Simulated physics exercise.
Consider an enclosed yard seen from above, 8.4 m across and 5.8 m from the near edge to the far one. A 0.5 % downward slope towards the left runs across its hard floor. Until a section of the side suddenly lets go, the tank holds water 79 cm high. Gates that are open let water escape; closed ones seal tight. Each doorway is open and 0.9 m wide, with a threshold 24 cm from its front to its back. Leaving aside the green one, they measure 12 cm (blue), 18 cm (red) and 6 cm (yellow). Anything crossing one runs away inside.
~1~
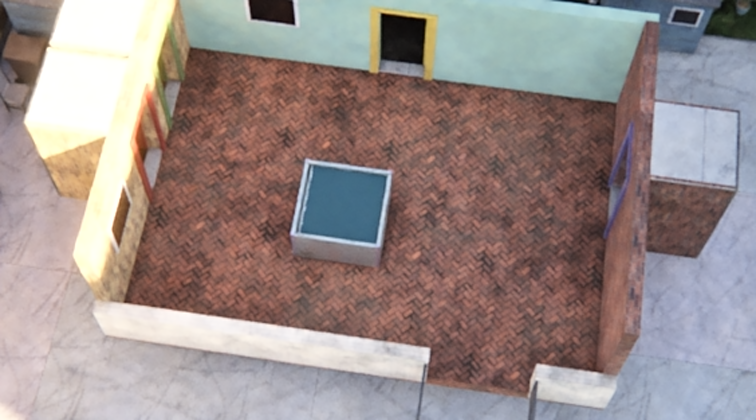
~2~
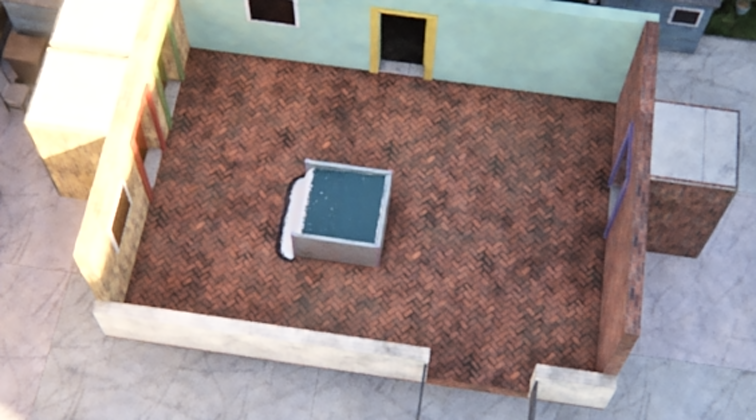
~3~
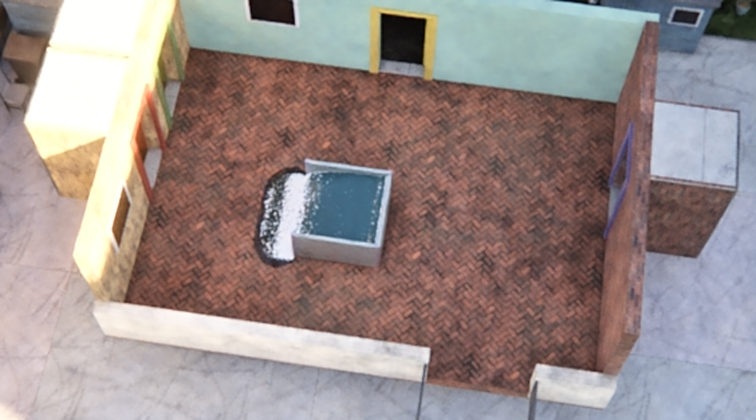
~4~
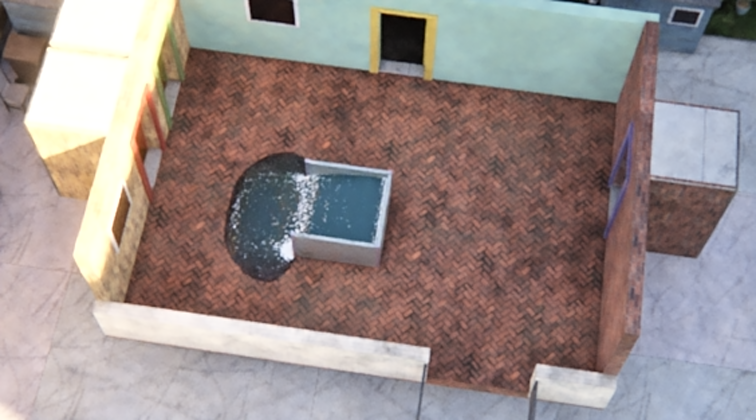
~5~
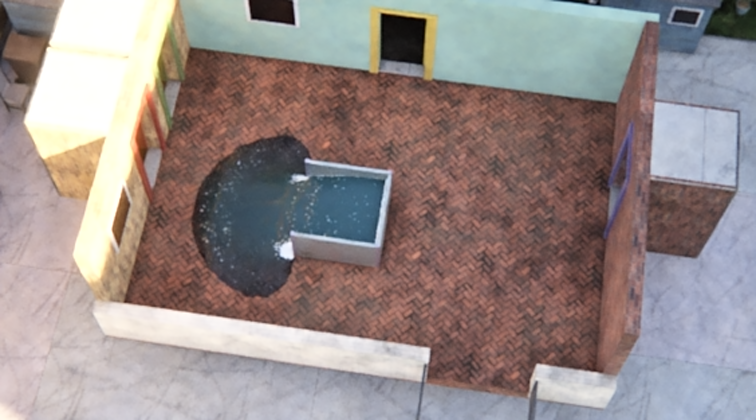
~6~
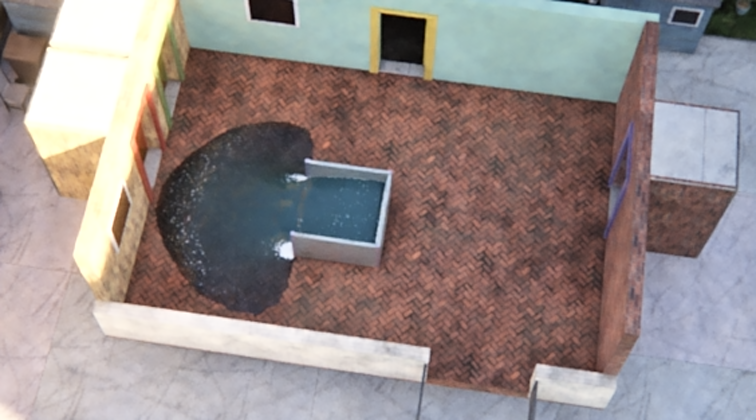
Water burst out of the left side of a square tank in a brick-floored yard, foaming white at first, then spread leftward across the floor in a widening, dark, rounded pool.
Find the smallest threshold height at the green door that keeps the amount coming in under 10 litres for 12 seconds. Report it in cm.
The smallest height is roughly 13 cm.
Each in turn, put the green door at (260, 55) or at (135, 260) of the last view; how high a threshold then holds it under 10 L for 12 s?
About 8.5 cm for the first and 22 cm for the second.
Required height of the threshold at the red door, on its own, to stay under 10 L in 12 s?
About 31 cm at red.
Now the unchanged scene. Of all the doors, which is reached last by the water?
That would be the blue door.
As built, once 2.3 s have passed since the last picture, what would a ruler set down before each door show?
Depth (cm): Blue 0 / red 17 / yellow 0 / green 10.
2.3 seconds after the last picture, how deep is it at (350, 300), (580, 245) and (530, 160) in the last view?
Close to 0, 0 and 0 cm, one after the other.
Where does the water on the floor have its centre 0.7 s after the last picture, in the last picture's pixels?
(253, 214) or so.
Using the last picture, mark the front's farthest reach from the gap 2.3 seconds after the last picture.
Around pixel (191, 48).
Then, 0.7 s after the last picture water covers 25 % of the floor, deepest (36 cm) near (160, 168); 13 cm at the green door, 1 litre in over its 7 cm threshold.
Then, 2.3 s after the last picture water covers 30 % of the floor, deepest (25 cm) near (189, 56); 10 cm at the green door, 36 litres in over its 7 cm threshold.
Then, 11.3 s after the last picture water covers 100 % of the floor, deepest (5 cm) near (538, 168); 4 cm at the green door, 53 litres in over its 7 cm threshold.
At the green door as built, the water peaked near 16 cm, 1.3 s after the last picture.
Run again over the same 12 s with other heights there, 15 litres in over 11.5 cm, 3 litres over 15.5 cm. The limit of 10 litres is kept from about 13 cm up.
